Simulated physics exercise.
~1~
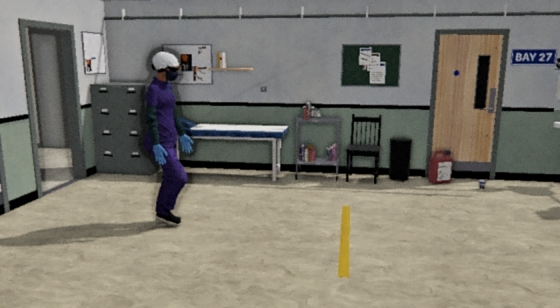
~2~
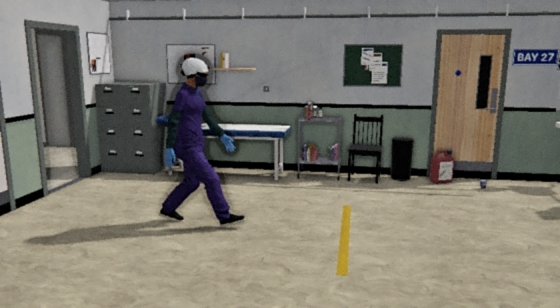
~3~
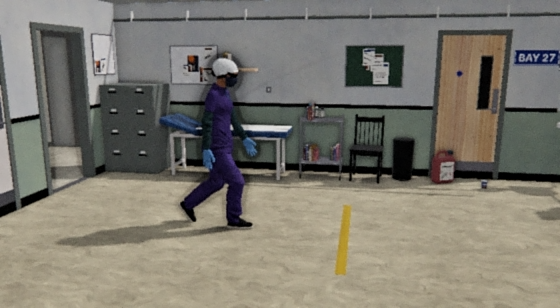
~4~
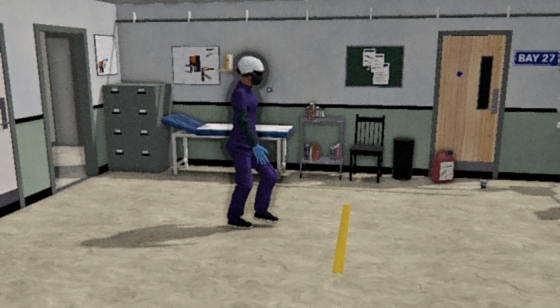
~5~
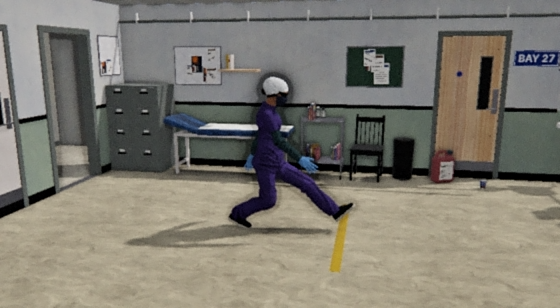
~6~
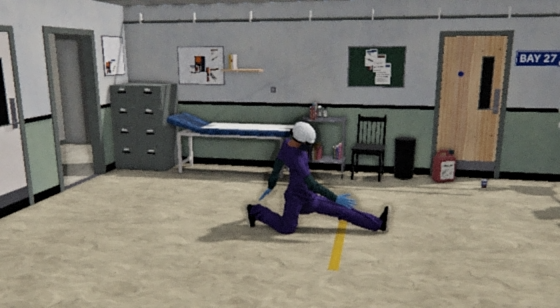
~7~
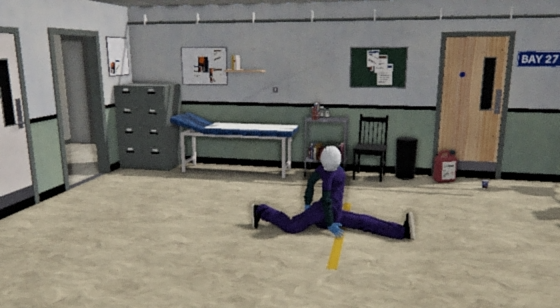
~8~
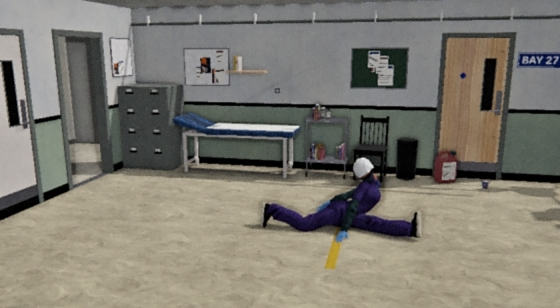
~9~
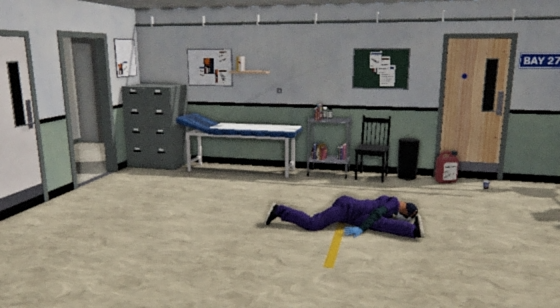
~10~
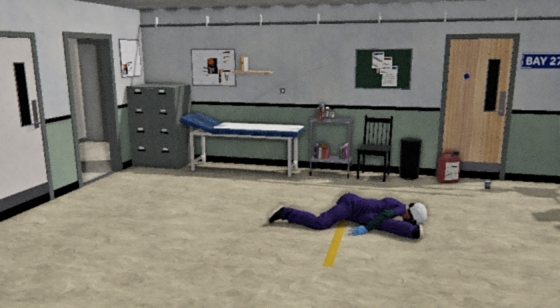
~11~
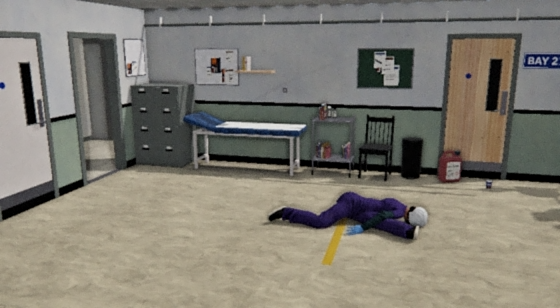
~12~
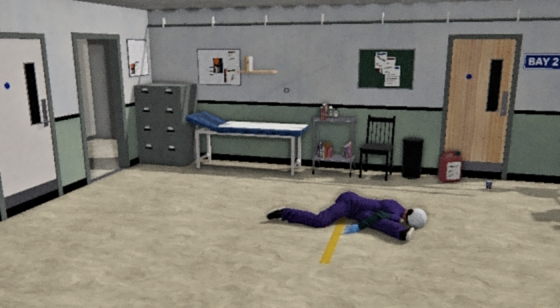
In a clinic room, a helmeted person walks right, slides down and collapses across yellow tape.
